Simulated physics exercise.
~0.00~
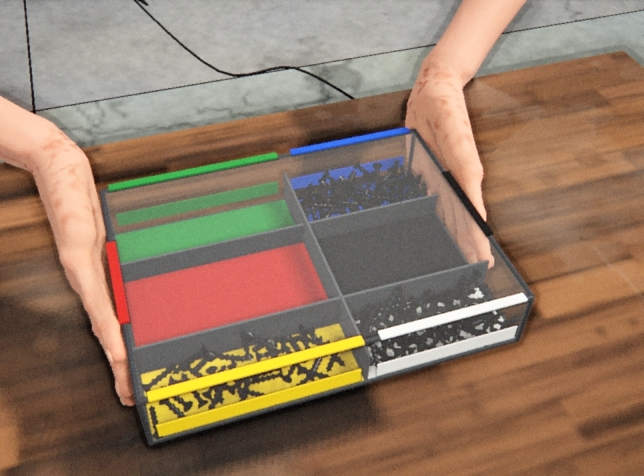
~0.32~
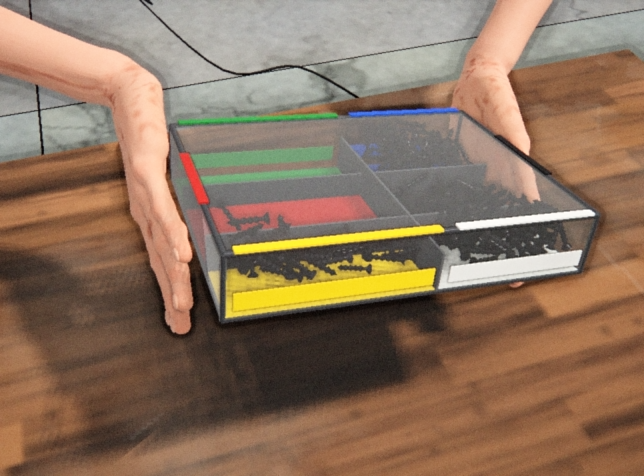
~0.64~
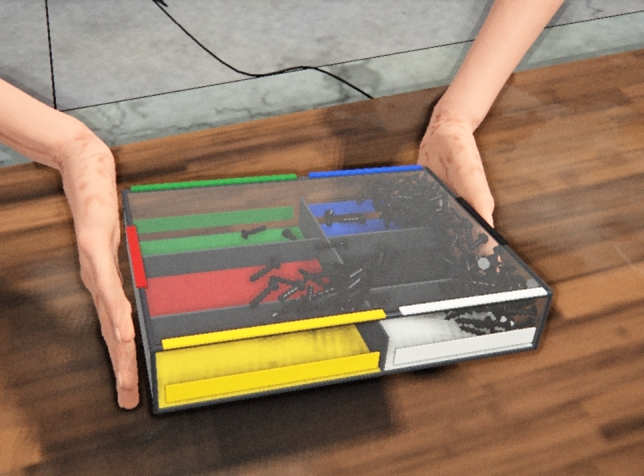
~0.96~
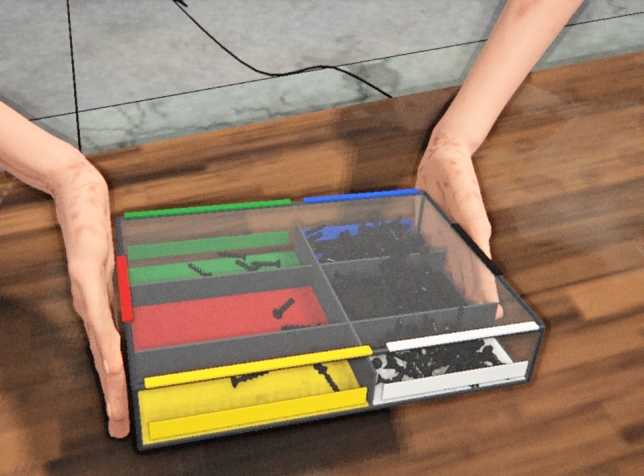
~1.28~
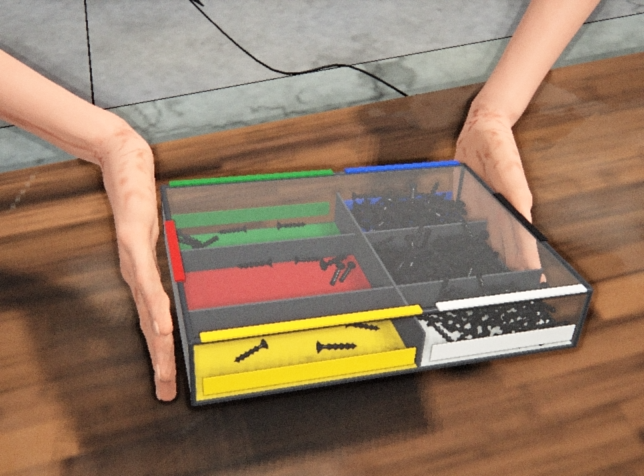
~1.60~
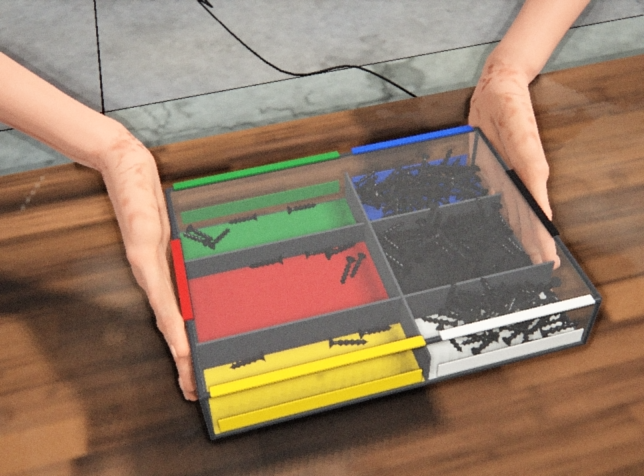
At a wooden table before a grey marble wall with a dark cable, seen from above, two hands hold a clear-lidded box of six compartments. Green, red and yellow sections run down the left, with blue, black and white down the right. Small black screws first lie thickly over the yellow, white and blue sections. The hands tip and shake the box, moving it right, then back left, and the screws scatter across the dividers. Most gather on the right as the box shifts right again. Finally it is held more level, the right side crowded and only a few screws left in green, red and yellow.
